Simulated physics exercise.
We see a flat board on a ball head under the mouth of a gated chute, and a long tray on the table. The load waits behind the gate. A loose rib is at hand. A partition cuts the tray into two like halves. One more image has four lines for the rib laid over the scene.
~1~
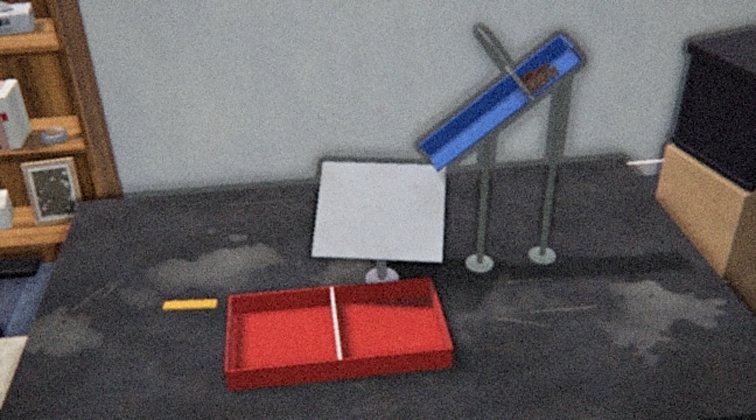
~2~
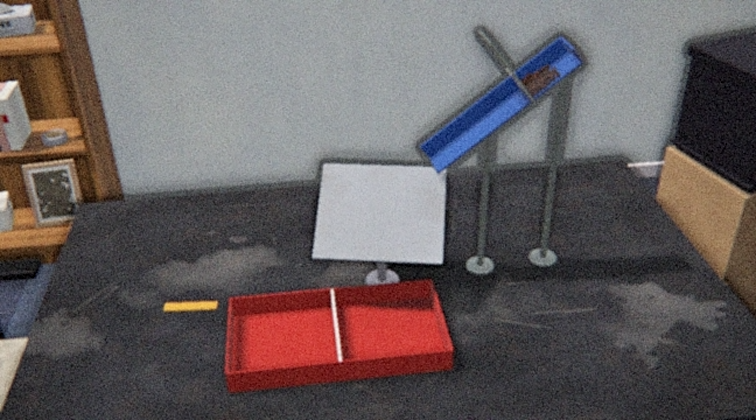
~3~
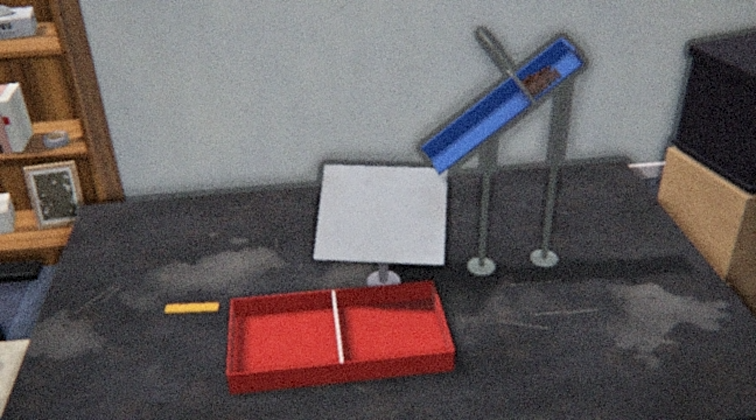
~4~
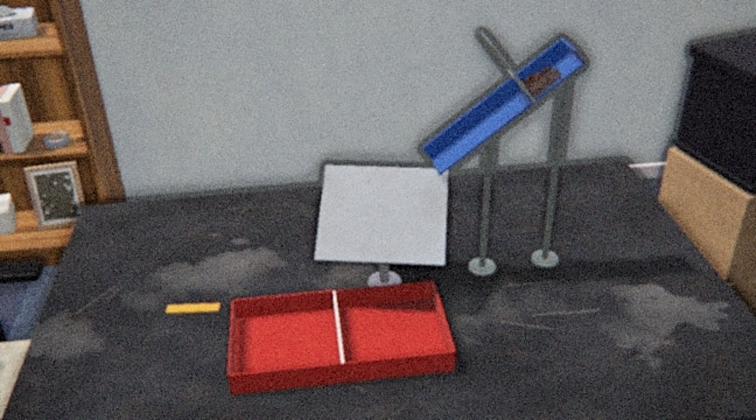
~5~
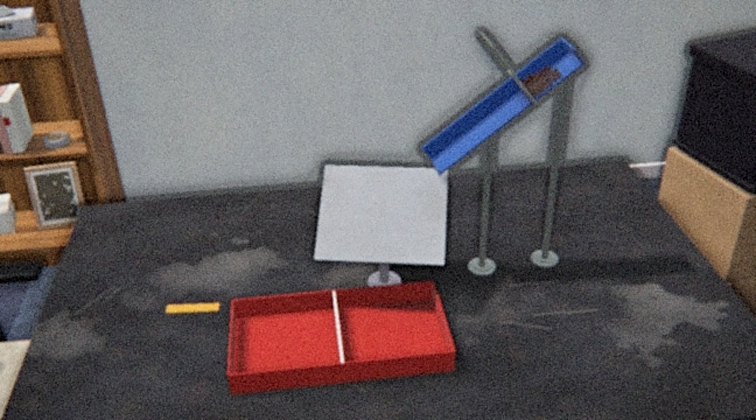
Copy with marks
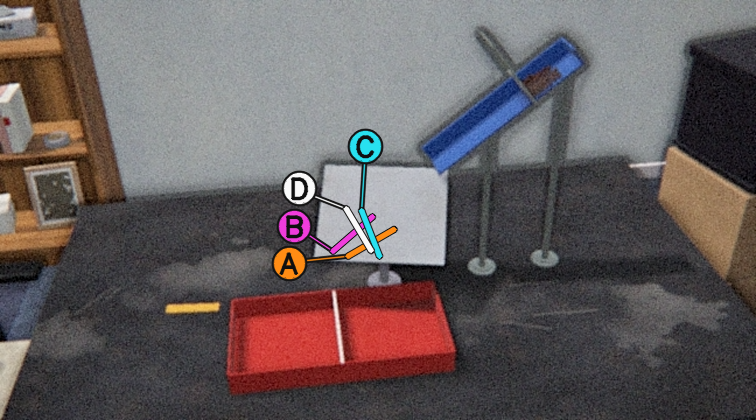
To begin with, a blue chute slopes down to the left on two stands, a small brown load behind its gate, above a tilted pale board and a divided red tray. The load stays behind the gate throughout, and apart from a very slight shift of the view, nothing visibly moves.
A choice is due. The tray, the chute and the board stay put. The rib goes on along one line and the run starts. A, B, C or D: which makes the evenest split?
B beats the others.
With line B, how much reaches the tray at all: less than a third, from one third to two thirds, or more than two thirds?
More than two thirds.
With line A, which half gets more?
Left.
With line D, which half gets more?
Right.
On the marked copy, line A from (394, 229) to (347, 256); line B from (372, 216) to (332, 251); line C from (361, 210) to (379, 256); line D from (346, 208) to (371, 250).
For line A, of what is caught, almost all in the left half, about a tenth in the right.
For line B, of what is caught, roughly half in the left half, roughly half in the right.
For line C, of what is caught, just a few in the left half, almost all in the right.
For line D, of what is caught, just a few in the left half, almost all in the right.
